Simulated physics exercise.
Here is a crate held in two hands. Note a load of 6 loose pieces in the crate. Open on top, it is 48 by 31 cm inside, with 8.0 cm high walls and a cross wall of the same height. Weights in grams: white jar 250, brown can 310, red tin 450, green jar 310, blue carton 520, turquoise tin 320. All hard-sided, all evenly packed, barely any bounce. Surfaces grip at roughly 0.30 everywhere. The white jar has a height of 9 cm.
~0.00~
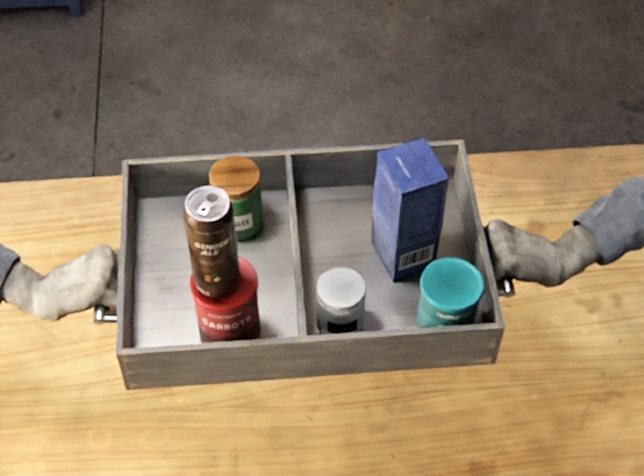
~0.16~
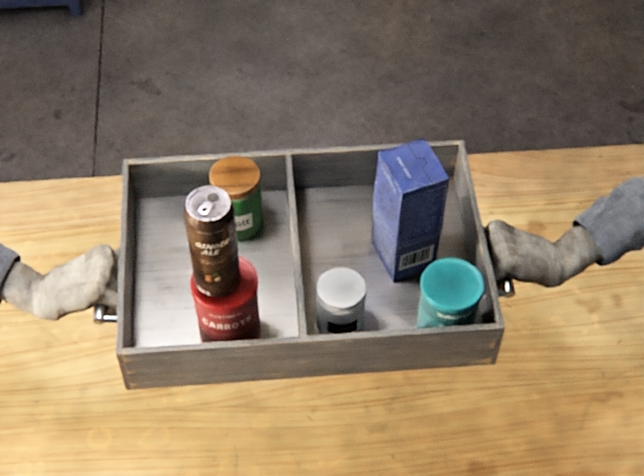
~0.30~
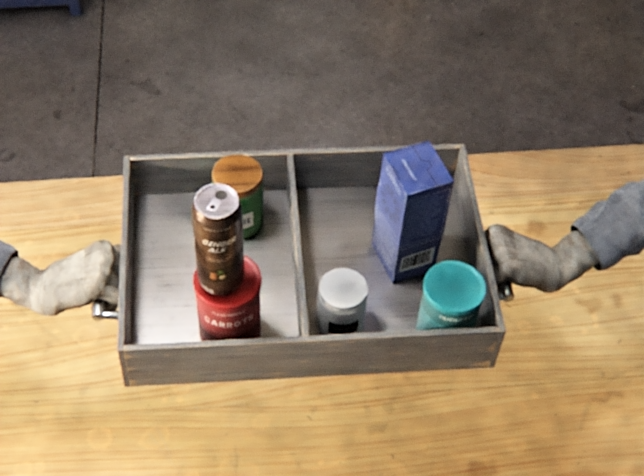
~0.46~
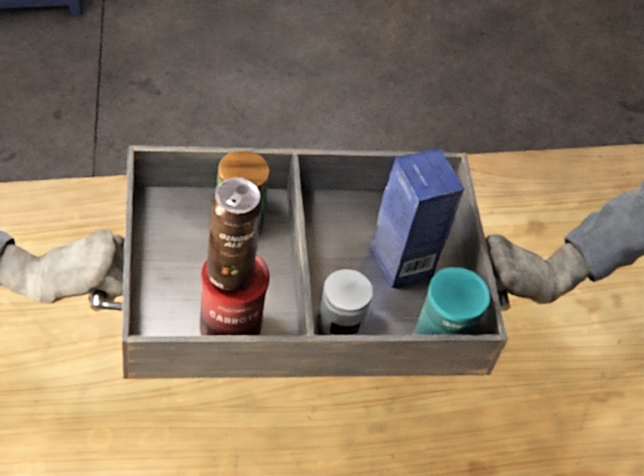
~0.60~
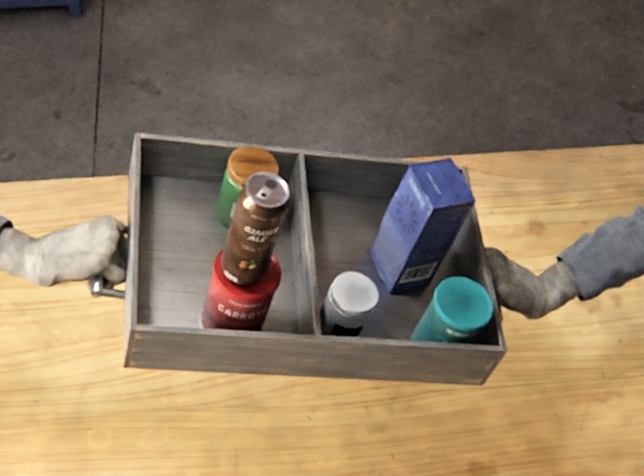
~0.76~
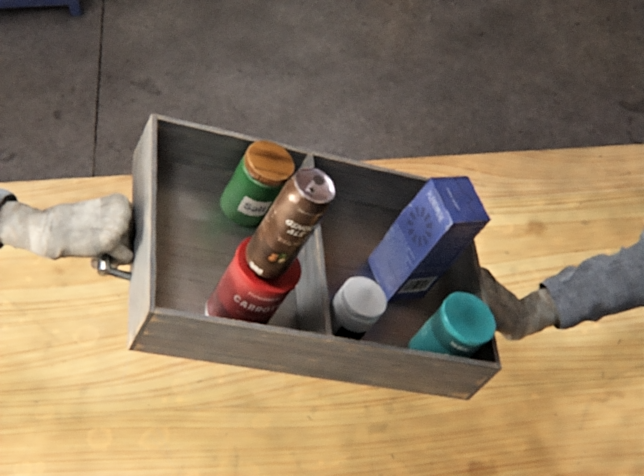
On a wooden table, two gloved hands held a gray divided crate of cans, jars and a blue carton level, then tilted it steadily down to the right, the items leaning along with it.
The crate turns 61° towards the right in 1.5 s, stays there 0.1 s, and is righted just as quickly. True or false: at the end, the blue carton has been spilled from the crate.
False.
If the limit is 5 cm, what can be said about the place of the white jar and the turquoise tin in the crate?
White jar: Is displaced. Turquoise tin: Remains in place.
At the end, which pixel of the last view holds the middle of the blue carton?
It settles at around (450, 201).
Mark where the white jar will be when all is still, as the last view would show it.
End point: Approx. (455, 267).
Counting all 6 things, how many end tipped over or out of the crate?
I get 1.
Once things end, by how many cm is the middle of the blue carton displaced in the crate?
It ends up around 6 cm from its start.
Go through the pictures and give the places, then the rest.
Crate level; blue carton (408, 212); white jar (341, 305), in the first frame.
Crate level; red tin (227, 308); green jar (237, 199), in the second frame.
Crate tipped 2°, right side down; turquoise tin (449, 309); white jar (342, 306), in the third frame.
Crate tipped 7°, right side down; brown can (233, 237); red tin (233, 302), in the fourth frame.
Crate tipped 14°, right side down; green jar (247, 190); turquoise tin (451, 324), in the fifth frame.
Crate tipped 24°, right side down; blue carton (426, 240); white jar (352, 313), in the sixth frame.
By 0.96 s, crate tipped 39°, right side down; blue carton 6 cm from its spot near (451, 267); white jar 6 cm from its spot; brown can 5 cm from its spot.
By 1.26 s, crate tipped 55°, right side down; brown can now out of the crate; blue carton 6 cm from its spot near (433, 289); white jar 10 cm from its spot.
By 2.16 s, crate tipped 50°, right side down; blue carton 6 cm from its spot near (440, 280); white jar 17 cm from its spot; red tin 5 cm from its spot.
By 2.66 s, crate tipped 16°, right side down; blue carton 6 cm from its spot near (459, 226); white jar 17 cm from its spot; red tin 5 cm from its spot.
When it is over (3.7 s), out of the crate, brown can; not toppled but over 5 cm from the start, white jar and blue carton; the other 3 within 5 cm of the start. In the last view, blue carton near (450, 201).
